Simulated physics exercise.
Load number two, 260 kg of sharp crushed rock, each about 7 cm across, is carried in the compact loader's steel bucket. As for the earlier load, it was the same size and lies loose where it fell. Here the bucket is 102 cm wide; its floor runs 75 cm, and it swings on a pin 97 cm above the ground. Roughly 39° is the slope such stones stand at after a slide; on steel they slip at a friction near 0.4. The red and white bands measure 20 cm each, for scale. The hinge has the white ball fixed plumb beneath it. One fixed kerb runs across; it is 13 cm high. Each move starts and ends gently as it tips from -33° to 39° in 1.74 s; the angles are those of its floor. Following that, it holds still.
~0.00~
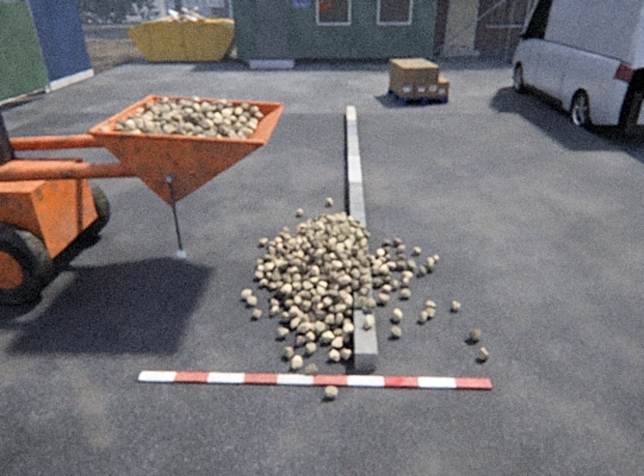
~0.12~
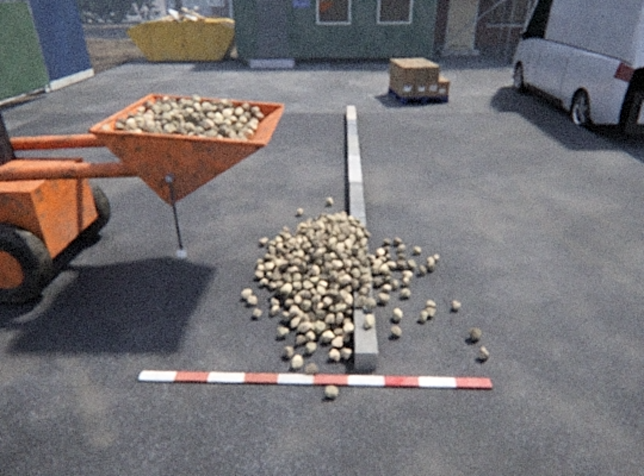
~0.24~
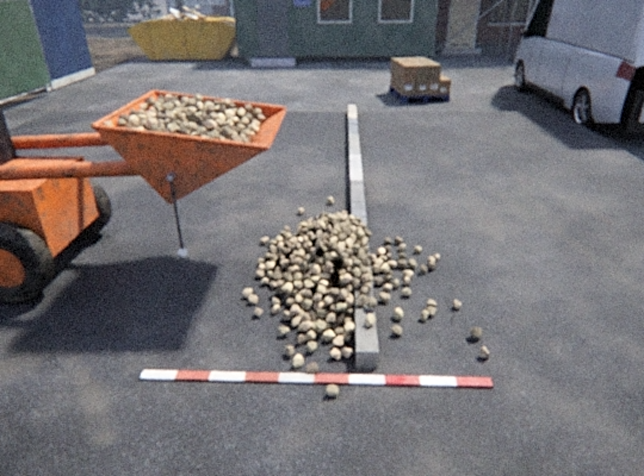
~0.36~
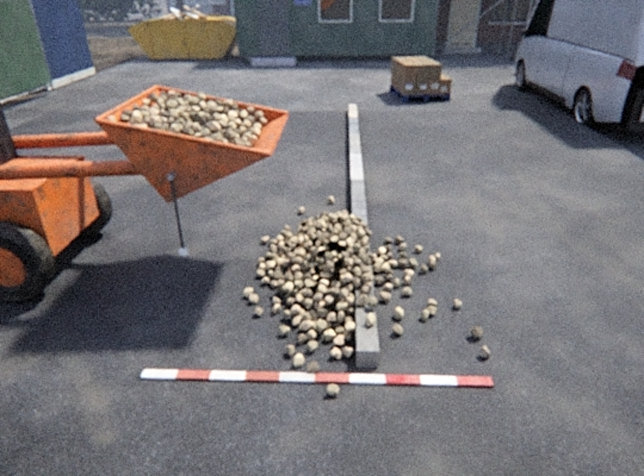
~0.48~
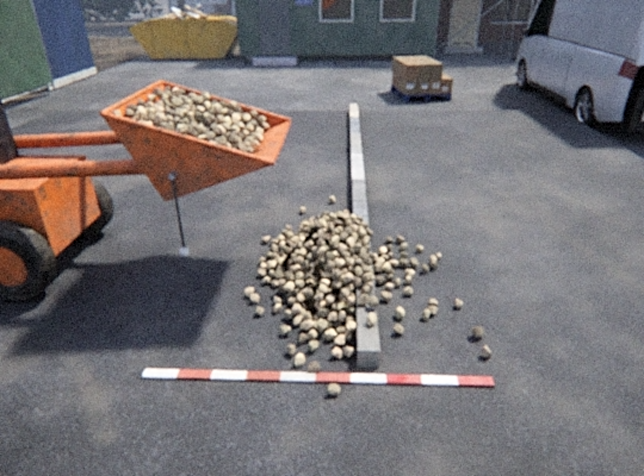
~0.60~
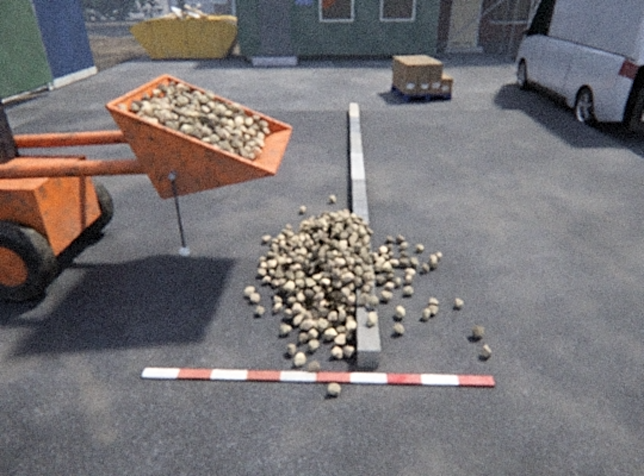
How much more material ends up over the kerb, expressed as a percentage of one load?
About 0 per cent of a load more.
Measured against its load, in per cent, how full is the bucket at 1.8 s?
About 40 percent is still in there.
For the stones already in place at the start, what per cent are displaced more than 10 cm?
Around 0 in a hundred.
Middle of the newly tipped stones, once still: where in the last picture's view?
(283, 247).
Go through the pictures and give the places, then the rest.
The bucket is at -33°, its lip at (264, 143); the top of the load is at (189, 108). The earlier load is highest near (333, 237), 30 cm above ground level, 94 % on this side of the kerb, 6 % over the kerb, in the first frame.
The bucket is at -32°, its lip at (265, 144); the top of the load is at (180, 107); the stones move at 0.1 m/s on average, in the second frame.
The bucket is at -29°, its lip at (268, 148); the top of the load is at (167, 104); the stones move at 0.1 m/s on average, in the third frame.
Lip at (270, 155), floor tilted -25°, highest stones at (166, 101); the stones move at 0.1 m/s on average, in the fourth frame.
The bucket is at -20°, its lip at (274, 163); the top of the load is at (168, 97); the stones move at 0.2 m/s on average, in the fifth frame.
The bucket is at -13°, its lip at (275, 174); the top of the load is at (170, 93); the stones move at 0.2 m/s on average, in the sixth frame.
After 1.3 s the floor is at 28°; in per cent of one load, 100 in the bucket, 94 on this side of the kerb, 6 over the kerb; the foremost stones are at (444, 282).
After 1.8 s the floor is at 39°; in per cent of one load, 38 in the bucket, 156 on this side of the kerb, 6 over the kerb; the foremost stones are at (444, 282).
After 2.2 s the floor is at 39°; in per cent of one load, 5 in the bucket, 189 on this side of the kerb, 6 over the kerb; the foremost stones are at (444, 282).
After 4.7 s the floor is at 39°; in per cent of one load, 0 in the bucket, 194 on this side of the kerb, 6 over the kerb; the foremost stones are at (444, 282). Net gain over the kerb, 0.
